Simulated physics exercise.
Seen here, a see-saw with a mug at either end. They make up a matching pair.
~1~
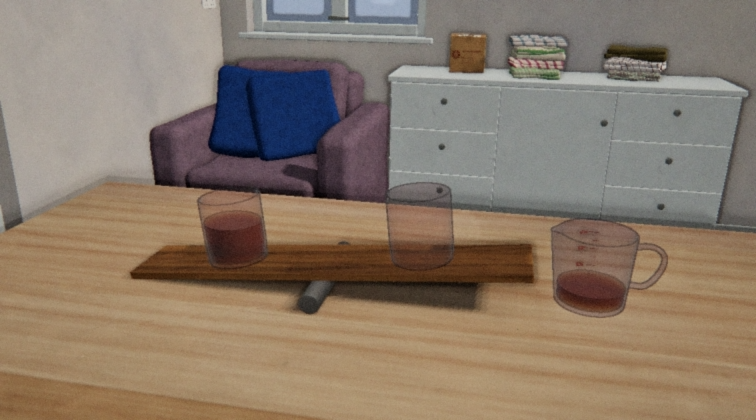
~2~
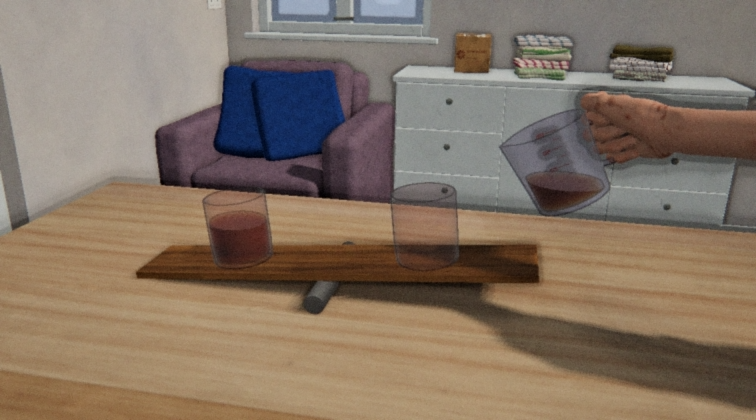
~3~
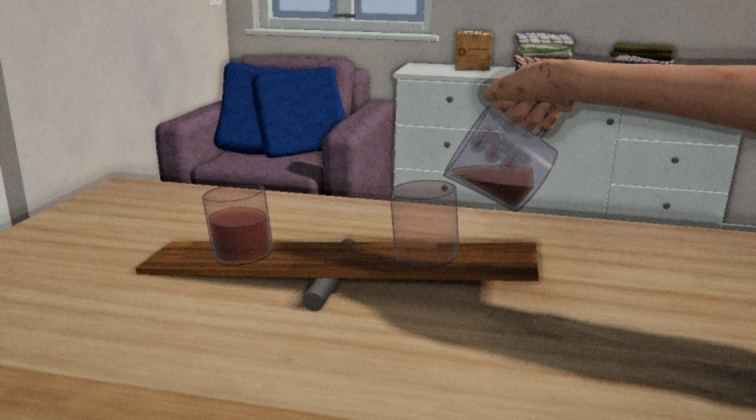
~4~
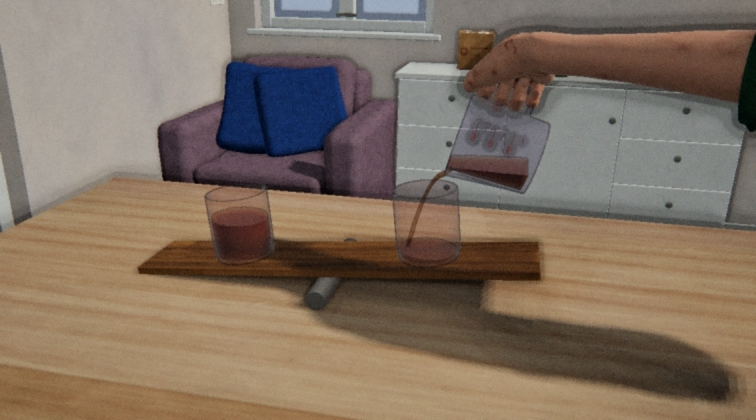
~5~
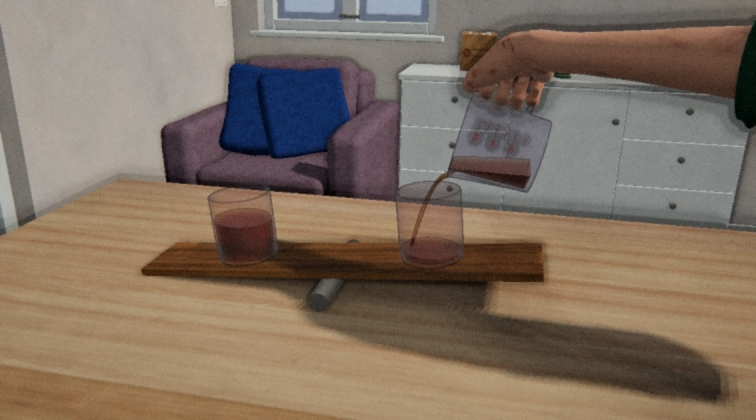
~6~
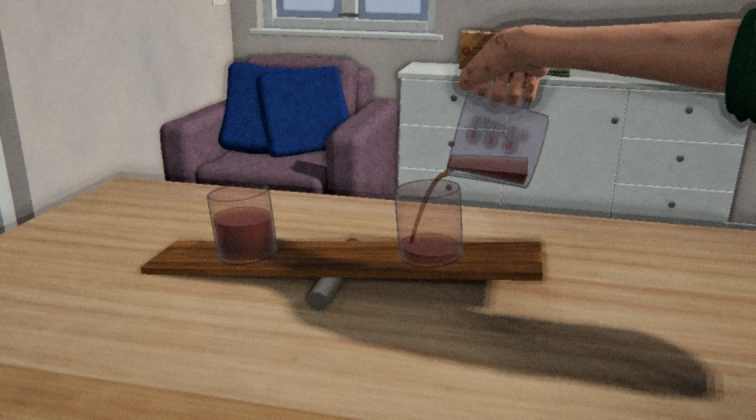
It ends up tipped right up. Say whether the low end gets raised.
It stays down.
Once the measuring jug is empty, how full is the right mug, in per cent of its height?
Roughly 25%.
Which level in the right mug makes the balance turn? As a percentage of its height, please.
Roughly 55 %.
Shortly, the right mug is about a quarter full; the plank leans as before.
At the finish, the right mug is about a quarter full; the plank leans as before.
